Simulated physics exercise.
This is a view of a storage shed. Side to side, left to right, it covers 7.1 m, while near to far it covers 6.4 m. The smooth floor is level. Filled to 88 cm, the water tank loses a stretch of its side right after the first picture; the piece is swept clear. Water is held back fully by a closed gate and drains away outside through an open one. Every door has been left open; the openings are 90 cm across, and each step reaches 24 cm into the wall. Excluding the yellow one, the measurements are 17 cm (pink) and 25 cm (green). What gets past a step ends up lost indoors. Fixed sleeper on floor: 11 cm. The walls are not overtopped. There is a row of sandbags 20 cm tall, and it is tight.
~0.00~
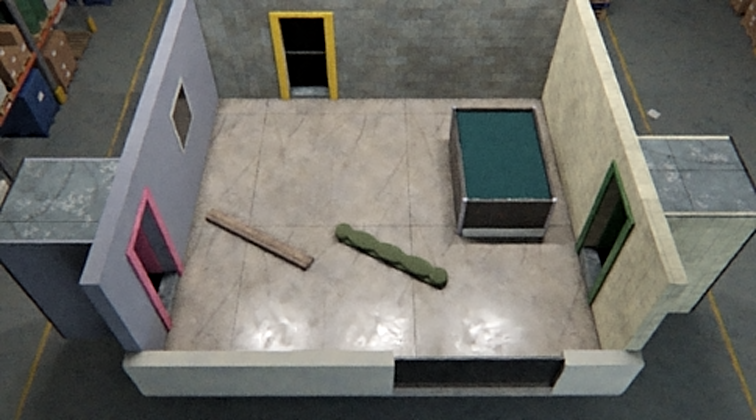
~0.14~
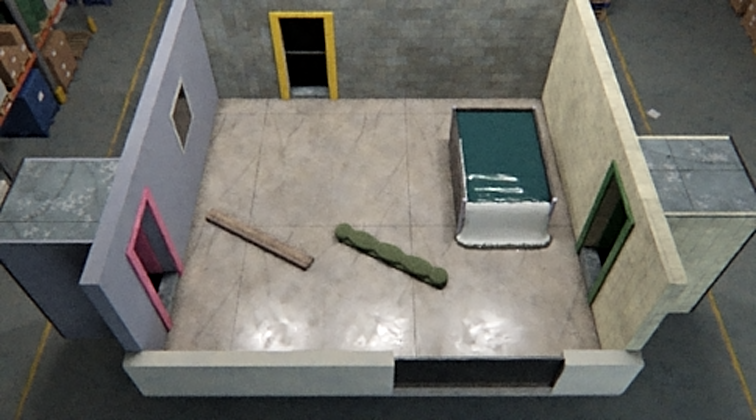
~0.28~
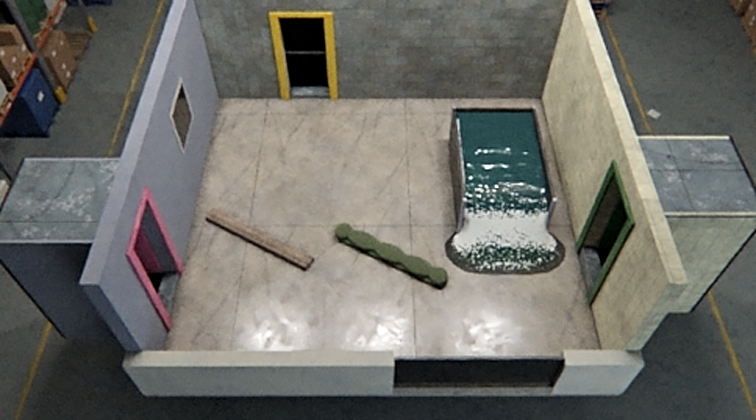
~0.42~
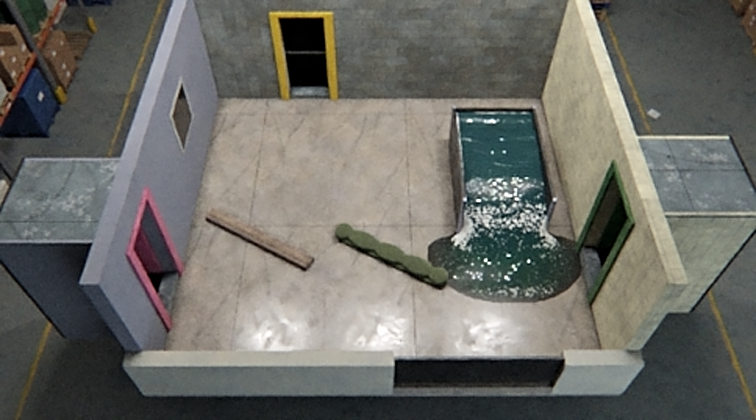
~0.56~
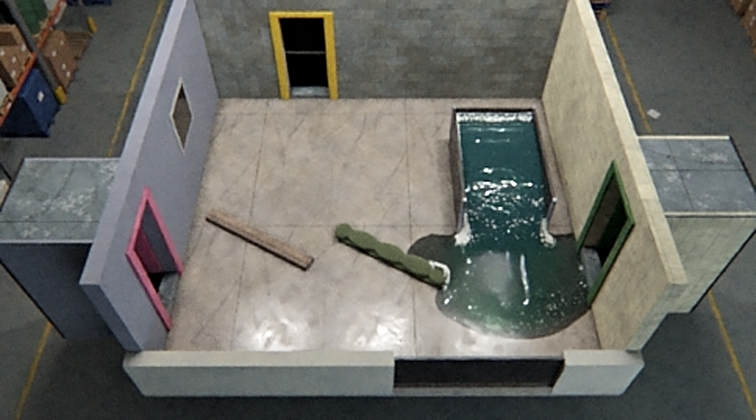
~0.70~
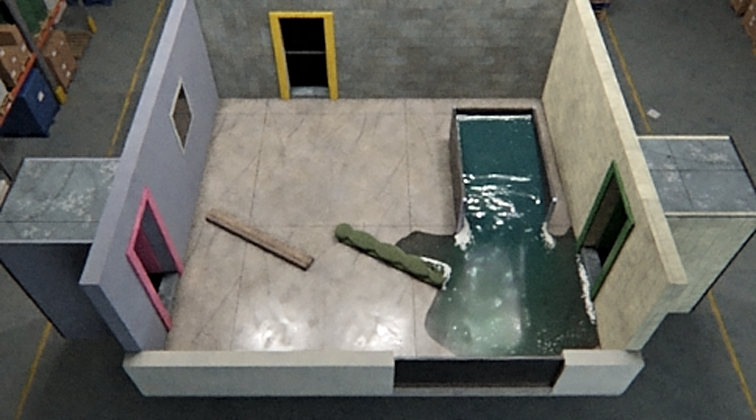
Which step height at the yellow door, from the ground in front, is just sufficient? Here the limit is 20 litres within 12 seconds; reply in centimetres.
Just about 6.5 cm.
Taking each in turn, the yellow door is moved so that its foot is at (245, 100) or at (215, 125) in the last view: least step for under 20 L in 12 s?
Around 11.5 and 8.5 cm respectively.
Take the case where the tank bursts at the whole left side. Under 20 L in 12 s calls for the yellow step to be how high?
Estimate: Near 16 cm.
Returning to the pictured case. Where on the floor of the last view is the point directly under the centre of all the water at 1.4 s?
(503, 244) or so.
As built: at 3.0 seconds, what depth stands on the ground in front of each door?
Door by door in cm - pink 11, green 26, yellow 0.
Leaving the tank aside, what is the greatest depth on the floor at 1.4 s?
58 cm.
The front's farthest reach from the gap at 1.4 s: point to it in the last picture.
The farthest wet point is roughly at (353, 373) in the last view.
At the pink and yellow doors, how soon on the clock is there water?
Pink door 2.8 seconds, yellow door 6.0 seconds.
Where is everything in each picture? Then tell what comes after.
In the first picture, the water tank at (501, 155) is whole and still, 88 cm deep; the yellow door at (306, 62) is dry.
In the second picture, the front is at (465, 245), 0.3 m from the gap at (504, 220); 0.4 m2 of floor is wet, 88 cm left at the back.
In the third picture, the gap is at (503, 222), the front 0.8 m out at (481, 270); the back of the water tank holds 88 cm.
In the fourth picture, the front is at (484, 297), 1.4 m from the gap at (503, 224); 2.9 m2 of floor is wet, 86 cm left at the back.
In the fifth picture, the front is at (507, 335), 2.1 m from the gap at (503, 224); 4.8 m2 of floor is wet, 76 cm left at the back.
In the sixth picture, the gap is at (503, 225), the front 2.8 m out at a hidden place; the back of the water tank holds 75 cm; 4.4 m in a straight line remain to the yellow door at (306, 62).
After 1.4 s water covers 20 % of the floor, deepest (58 cm) near (603, 373); it has not reached the yellow door.
After 3.0 s water covers 45 % of the floor, deepest (31 cm) near (512, 373); it has not reached the yellow door.
After 12.0 s water covers 95 % of the floor, deepest (12 cm) near (456, 373); 6 cm at the yellow door, 0 litres in over its 12 cm step.
At the yellow door as built, the water arrived by 6.1 s and peaked near 12 cm at 7.6 s.
Run again over the same 12 s with other heights there, 35 litres in over 5.5 cm, 13 litres over 7.5 cm. The limit of 20 litres is kept from about 6.5 cm up.
